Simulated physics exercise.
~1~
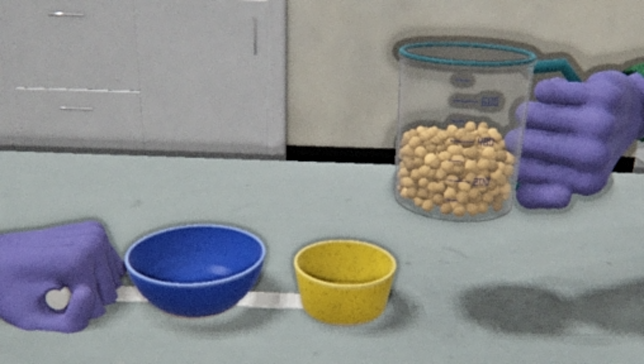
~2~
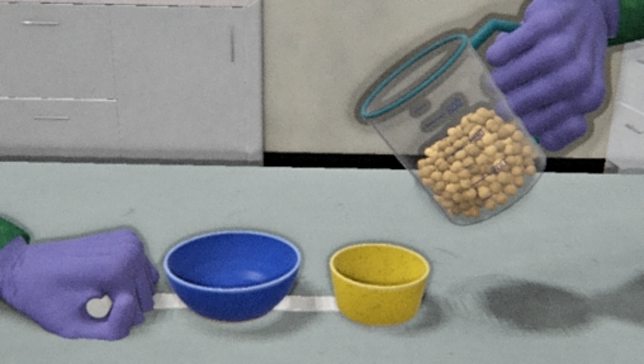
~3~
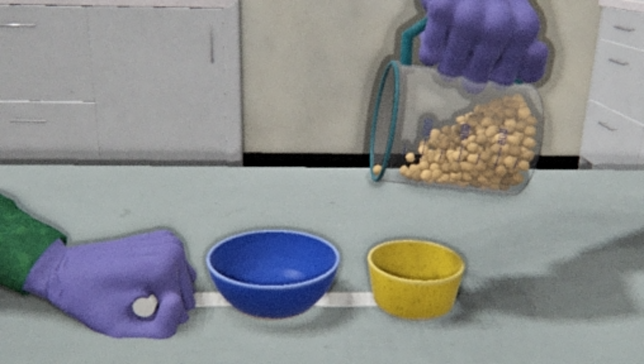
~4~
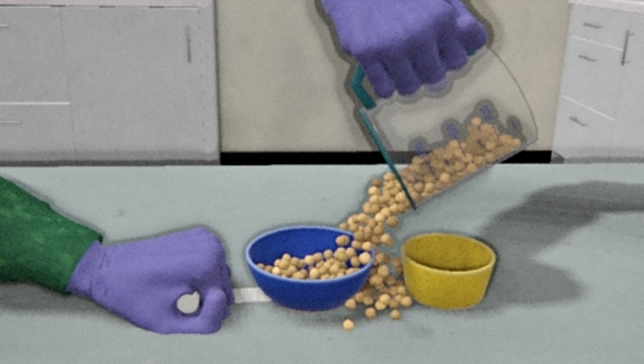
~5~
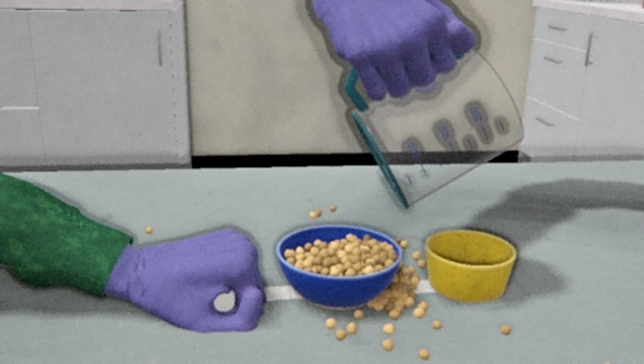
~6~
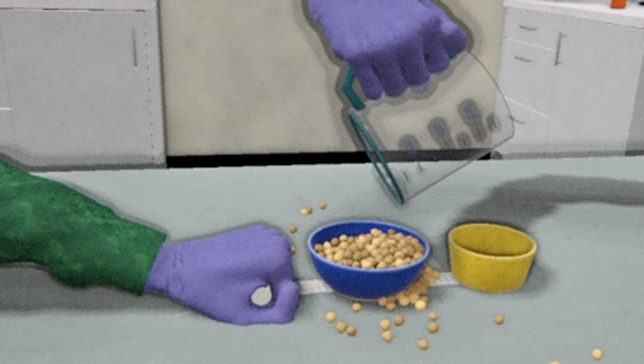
At the start, a purple-gloved hand holds a clear jug of dried chickpeas upright above a table, while another gloved hand grips a strip carrying a blue bowl and a yellow dish. The strip and its dishes slide right as the jug tips leftward onto its side. Tilting further until its mouth points downward, the jug spills chickpeas into the blue bowl, with some falling onto the table between the dishes. The jug empties and stays tilted. Finally, the blue bowl holds a heaped pile, stray chickpeas lie scattered around it, and the yellow dish remains empty.
